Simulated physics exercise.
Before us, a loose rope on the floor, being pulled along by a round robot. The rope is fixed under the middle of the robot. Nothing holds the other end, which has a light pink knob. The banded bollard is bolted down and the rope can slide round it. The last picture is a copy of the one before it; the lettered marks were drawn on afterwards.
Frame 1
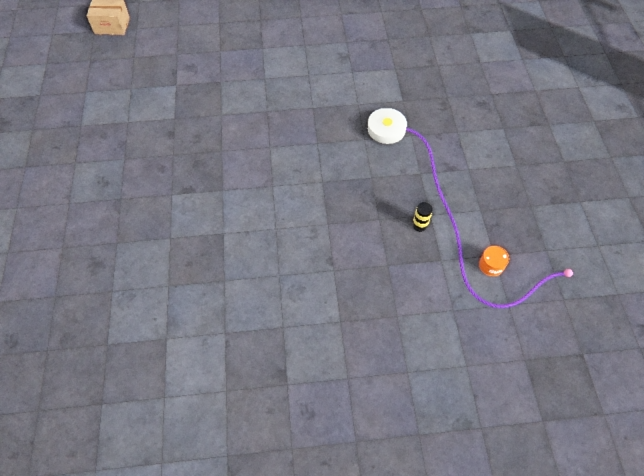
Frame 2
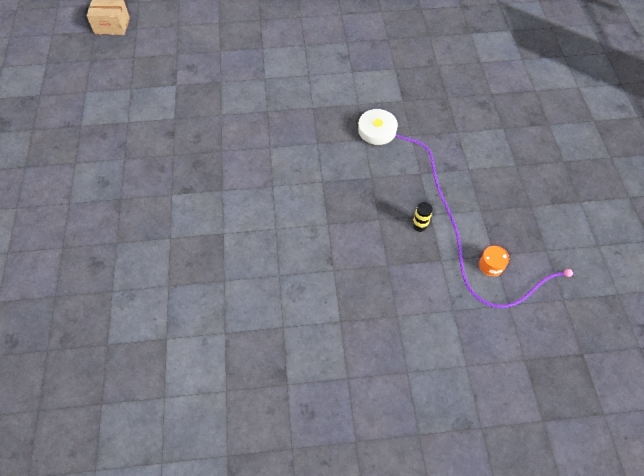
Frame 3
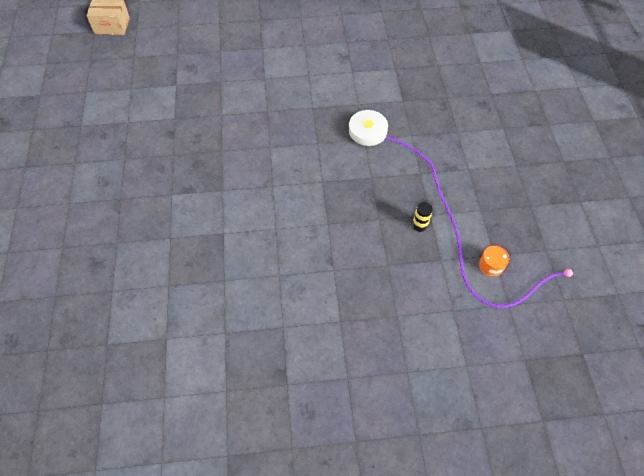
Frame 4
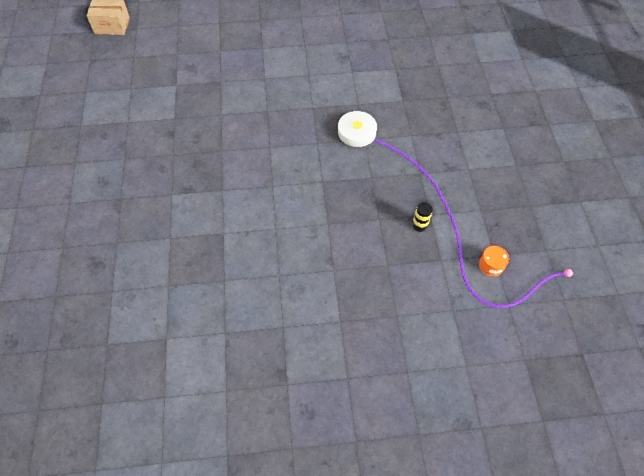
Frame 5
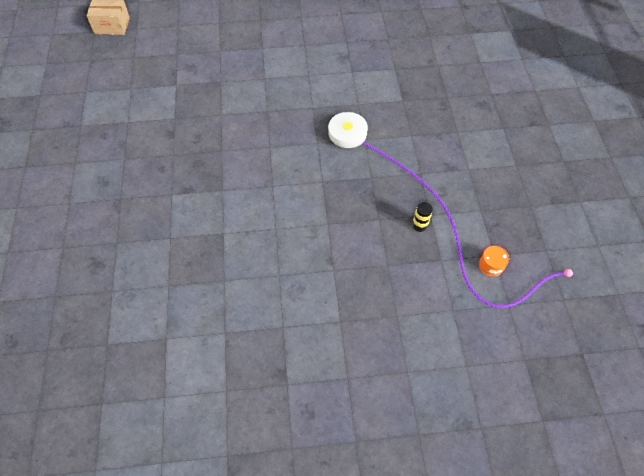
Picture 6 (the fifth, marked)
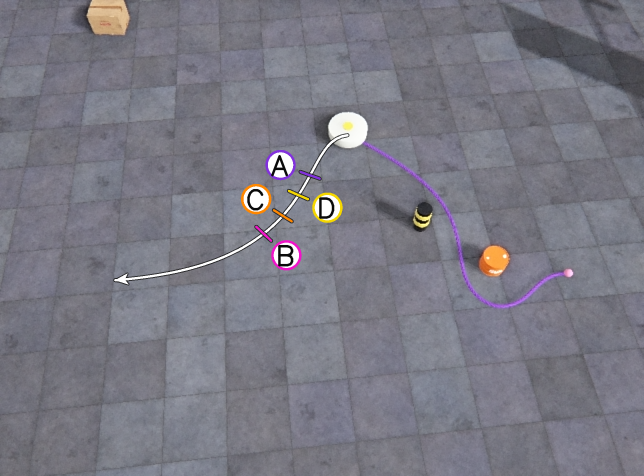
White round robot sliding slowly left across grey tiles, pulling one end of a purple rope past a striped bollard and orange tub.
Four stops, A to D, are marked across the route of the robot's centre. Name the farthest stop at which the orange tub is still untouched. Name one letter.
Stop at B.
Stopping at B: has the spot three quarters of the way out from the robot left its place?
Yes.
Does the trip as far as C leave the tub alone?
Yes.
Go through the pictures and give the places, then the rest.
Robot (387, 127); free end (568, 273); orange tub (494, 261), in the first frame.
Robot (378, 128); orange tub (494, 261), in the second frame.
Robot (368, 129); free end (568, 273), in the third frame.
Robot (357, 130); bollard (422, 217), in the fourth frame.
Robot (348, 131); orange tub (494, 261); bollard (422, 217); free end (568, 273), in the fifth frame.
On the copy, A at (310, 175); B at (264, 234); C at (283, 216); D at (298, 195); the route from (348, 135) via (266, 232) to (115, 280).
On B. First, robot (317, 159), middle of the rope (451, 234), free end (568, 273).
Then, robot (293, 198), middle of the rope (449, 234), free end (568, 273).
Finally, robot (263, 230), middle of the rope (431, 227), free end (568, 273); only the bollard has been touched, if anything.
By contrast, A is safe but short; C is safe but short; D is safe but short.
